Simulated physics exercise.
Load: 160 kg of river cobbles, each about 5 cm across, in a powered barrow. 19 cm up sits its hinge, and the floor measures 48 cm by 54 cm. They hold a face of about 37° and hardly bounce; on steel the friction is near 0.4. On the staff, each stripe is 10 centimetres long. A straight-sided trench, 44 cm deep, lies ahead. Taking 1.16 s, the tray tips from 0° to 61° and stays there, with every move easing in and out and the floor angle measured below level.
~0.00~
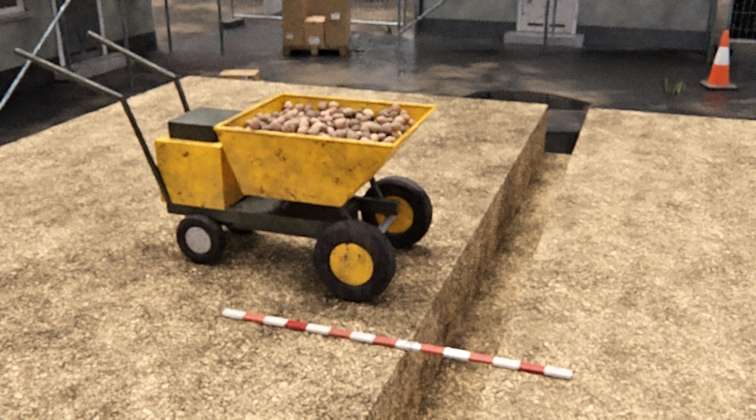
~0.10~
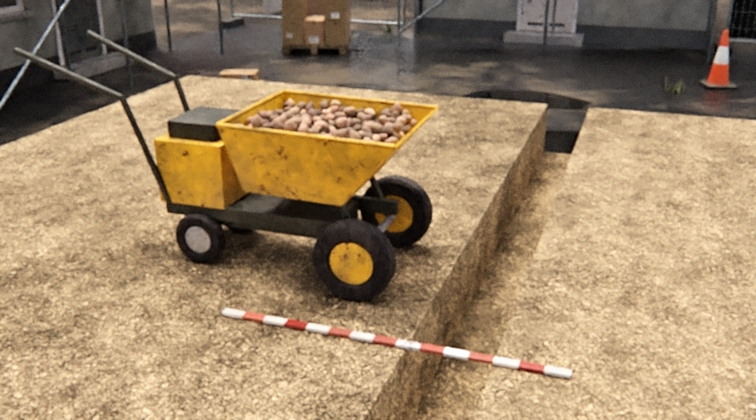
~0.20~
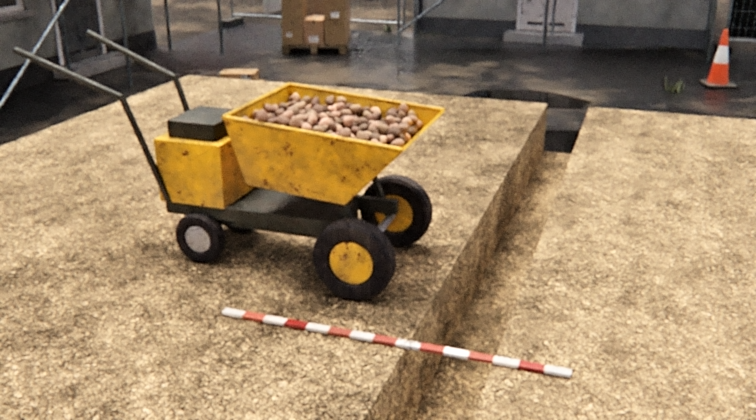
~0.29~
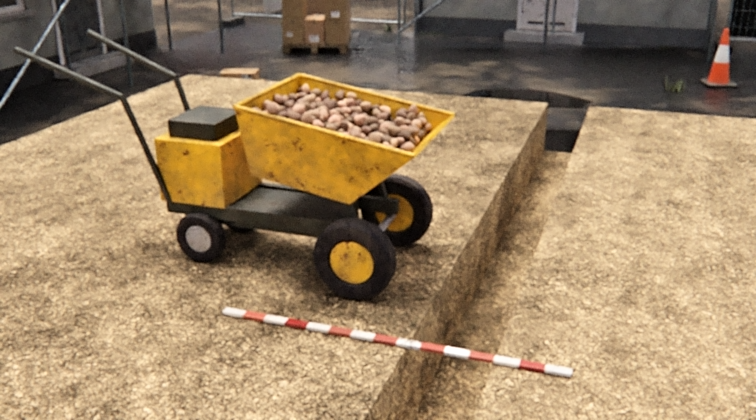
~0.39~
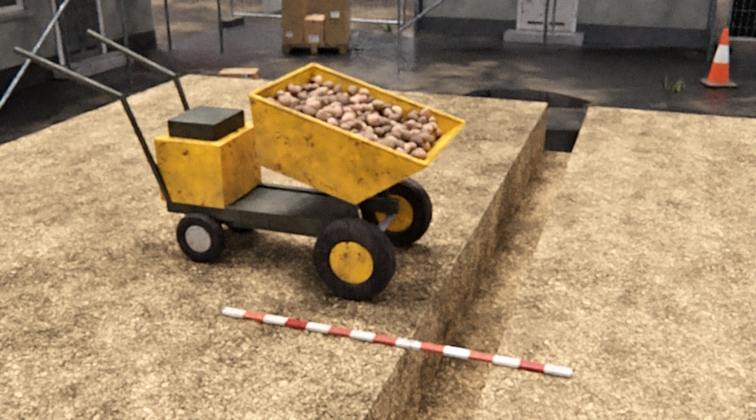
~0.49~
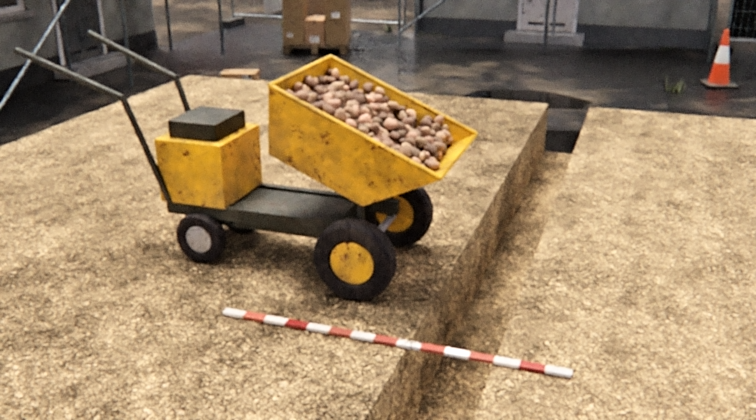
On a gravelly yard beside a dark wet pavement and grey walls, seen from slightly above, a straight-sided trench runs through the pale ground. A yellow powered barrow with black tyres and a heap of brownish-pink stones stands left of it, a red-and-white staff lying in front, cardboard boxes and an orange cone behind. The tray smoothly tilts forward to the right, its rear rising as the stones shift within it, while the wheels and camera stay still.
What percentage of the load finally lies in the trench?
About 42 per cent.
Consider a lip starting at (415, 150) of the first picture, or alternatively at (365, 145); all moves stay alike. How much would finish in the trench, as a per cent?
I'd expect close to 20 per cent at the first and 65 per cent at the second.
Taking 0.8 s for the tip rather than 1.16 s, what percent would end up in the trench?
Close to 35 percent, then.
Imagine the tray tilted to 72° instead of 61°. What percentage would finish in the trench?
Roughly 40 per cent would end in the trench.
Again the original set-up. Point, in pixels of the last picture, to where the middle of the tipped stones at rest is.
In the last view, about (515, 288).
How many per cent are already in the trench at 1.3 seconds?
Approx. 5 % of the load.
After 0.9 s the floor is at 51°; 100 % in the tray; the foremost stones are at (481, 211).
After 1.3 s the floor is at 61°; 82 % in the tray, 5 % in the trench, 13 % past the trench; the foremost stones are at (562, 307).
After 1.6 s the floor is at 61°; 54 % in the tray, 8 % in the trench, 38 % past the trench; the foremost stones are at (679, 339).
After 3.6 s the floor is at 61°; 17 % in the tray, 42 % in the trench, 41 % past the trench; the foremost stones are past the picture's edge.
